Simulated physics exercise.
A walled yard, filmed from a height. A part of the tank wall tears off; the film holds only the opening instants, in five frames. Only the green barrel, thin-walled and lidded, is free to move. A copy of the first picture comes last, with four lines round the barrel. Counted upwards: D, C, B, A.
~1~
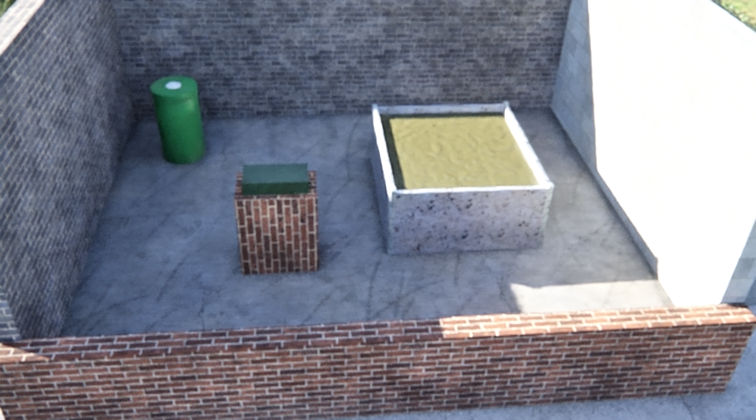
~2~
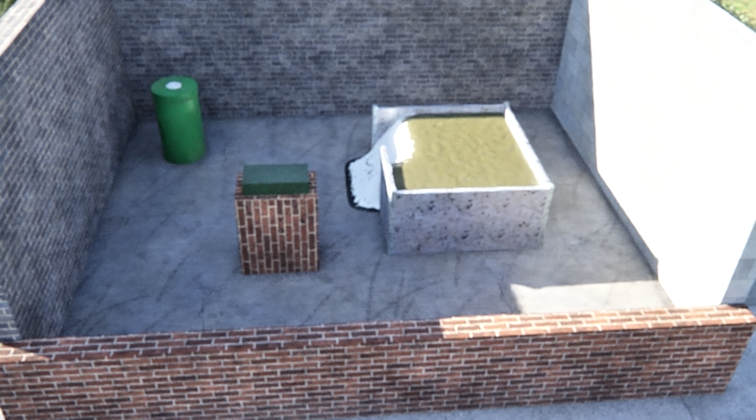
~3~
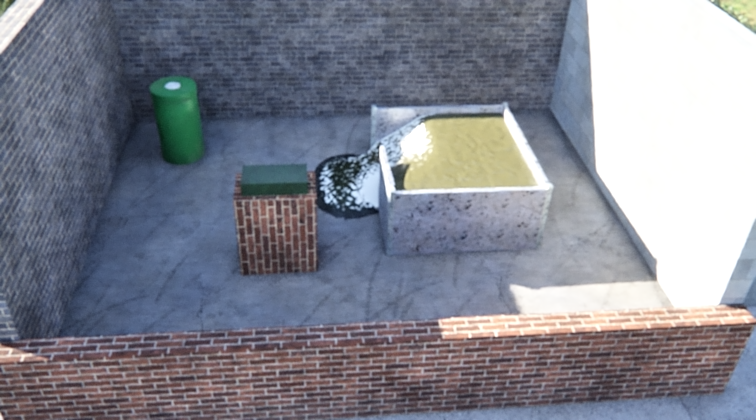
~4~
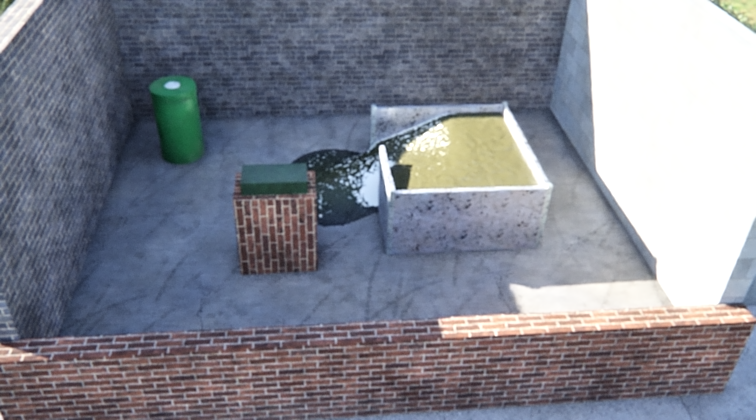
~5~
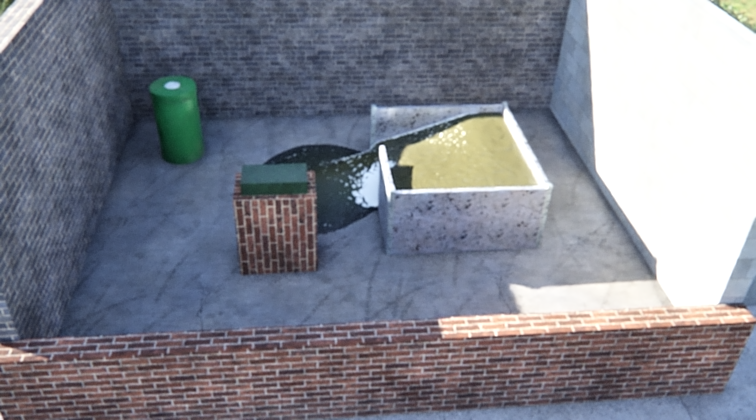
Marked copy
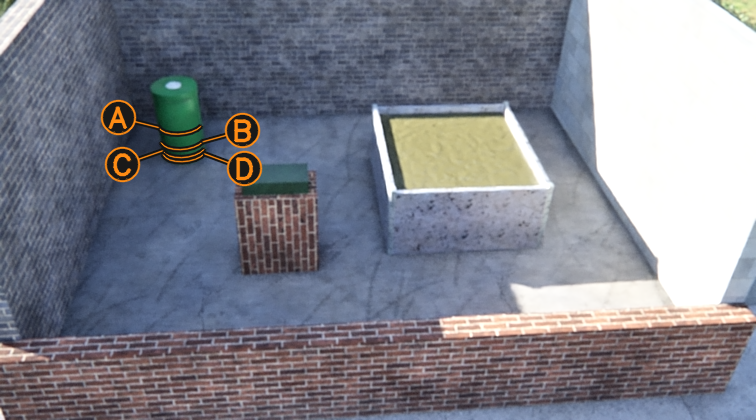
A concrete tank in a walled yard pours dark water leftward behind a brick pillar.
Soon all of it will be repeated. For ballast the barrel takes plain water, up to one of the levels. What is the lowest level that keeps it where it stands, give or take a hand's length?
A is the one.
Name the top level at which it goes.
The answer is B.
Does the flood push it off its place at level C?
Yes.
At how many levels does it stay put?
One.
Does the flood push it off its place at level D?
Yes, it does.
On the marked copy, A at (177, 134); B at (180, 149); C at (181, 157); D at (182, 161); from the bottom up D, C, B, A.
If A is chosen, it does not move.
If B is chosen, it is pushed about 3 times its own width away.
If C is chosen, it is pushed about its own width away.
If D is chosen, it is pushed about twice its own width away.
